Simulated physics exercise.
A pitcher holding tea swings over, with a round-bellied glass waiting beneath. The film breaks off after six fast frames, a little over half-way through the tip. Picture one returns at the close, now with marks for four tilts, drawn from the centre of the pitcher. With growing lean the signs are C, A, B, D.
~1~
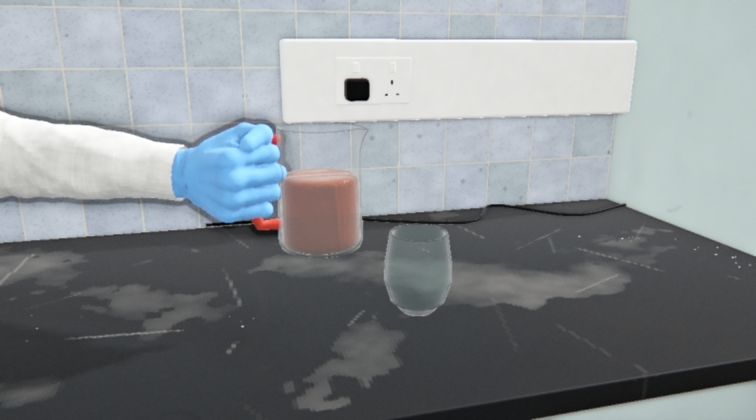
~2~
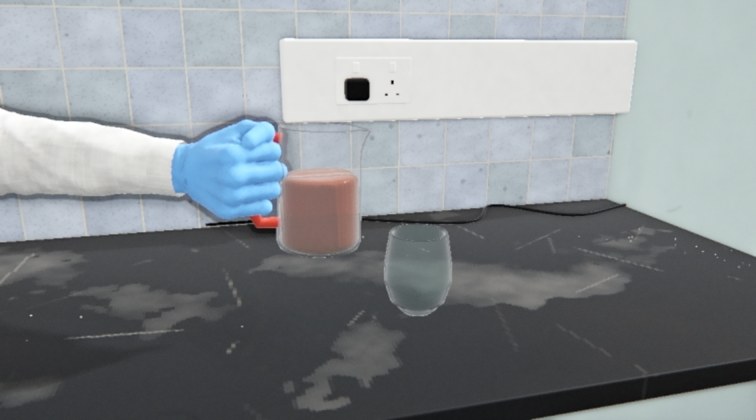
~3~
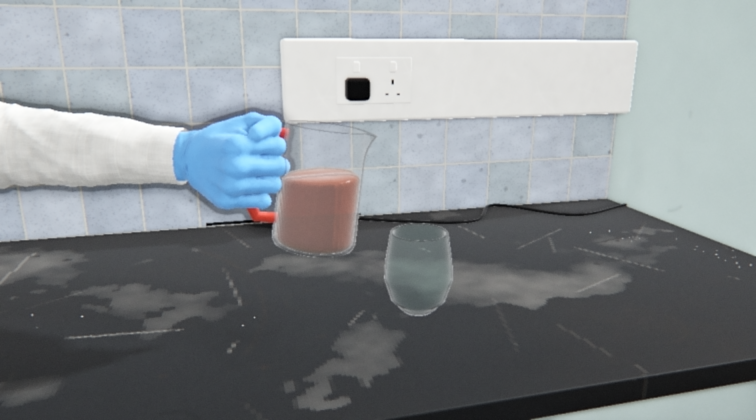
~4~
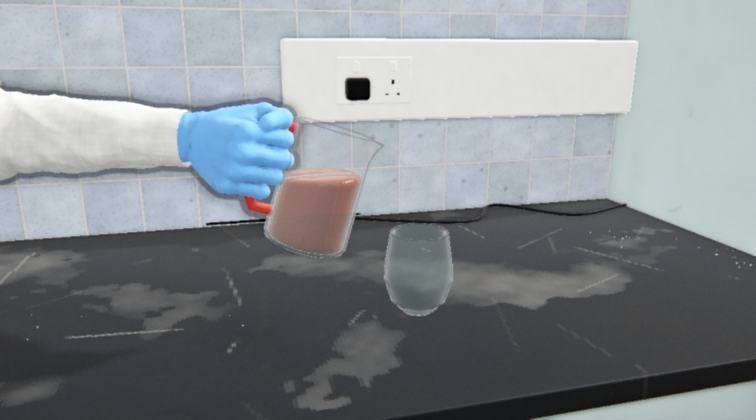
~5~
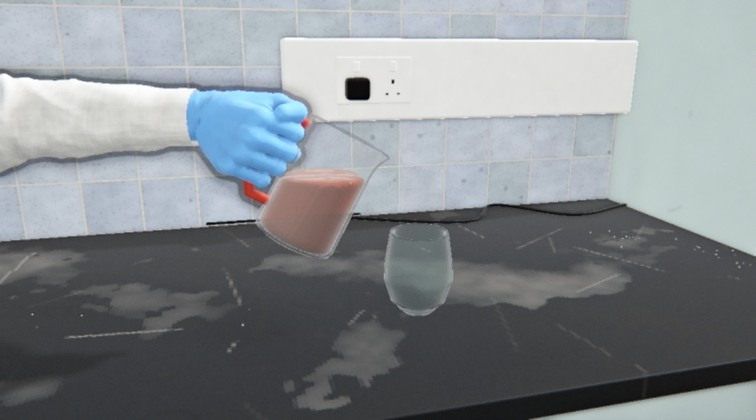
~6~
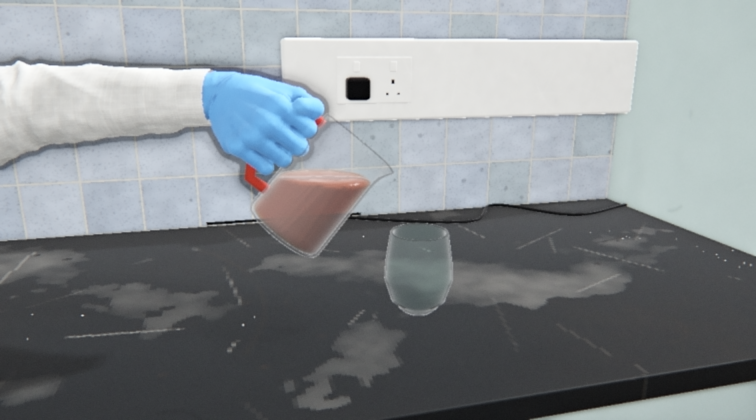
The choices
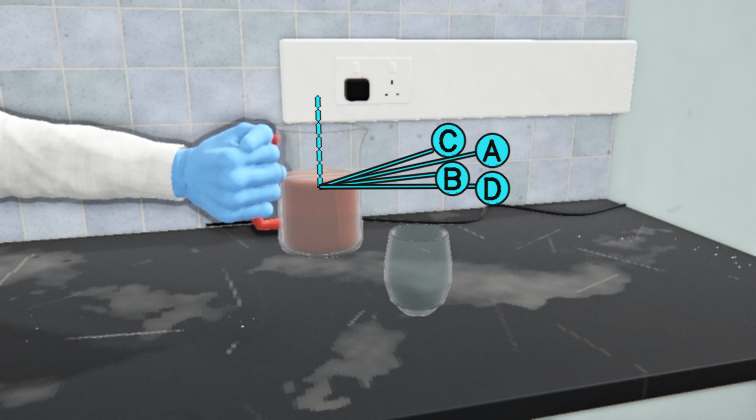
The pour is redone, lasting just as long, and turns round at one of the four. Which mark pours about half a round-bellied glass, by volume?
C beats the others.
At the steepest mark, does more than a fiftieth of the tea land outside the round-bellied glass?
Yes.
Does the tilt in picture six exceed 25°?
Yes.
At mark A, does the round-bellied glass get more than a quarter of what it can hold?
Yes, it does.
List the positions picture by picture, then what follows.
Upright, lip at (367, 128); rim of the round-bellied glass round (419, 232); nothing has left yet.
Tipped about 2°, lip at (369, 130); nothing has left yet.
Tipped about 8°, lip at (375, 135); nothing has left yet.
Tipped about 18°, lip at (382, 144); nothing has left yet.
Tipped about 29°, lip at (388, 157); nothing has left yet.
Tipped about 41°, lip at (392, 171); nothing has left yet.
On the marked copy, A at (475, 153); B at (435, 174); C at (432, 150); D at (475, 186).
With A, the round-bellied glass ends with about 63 % of what it can hold; 3 % of the tea is spilt.
With B, the round-bellied glass ends with about 70 % of what it can hold; 10 % of the tea is spilt.
With C, the round-bellied glass ends with about 49 % of what it can hold.
With D, the round-bellied glass ends with about 66 % of what it can hold; 24 % of the tea is spilt.
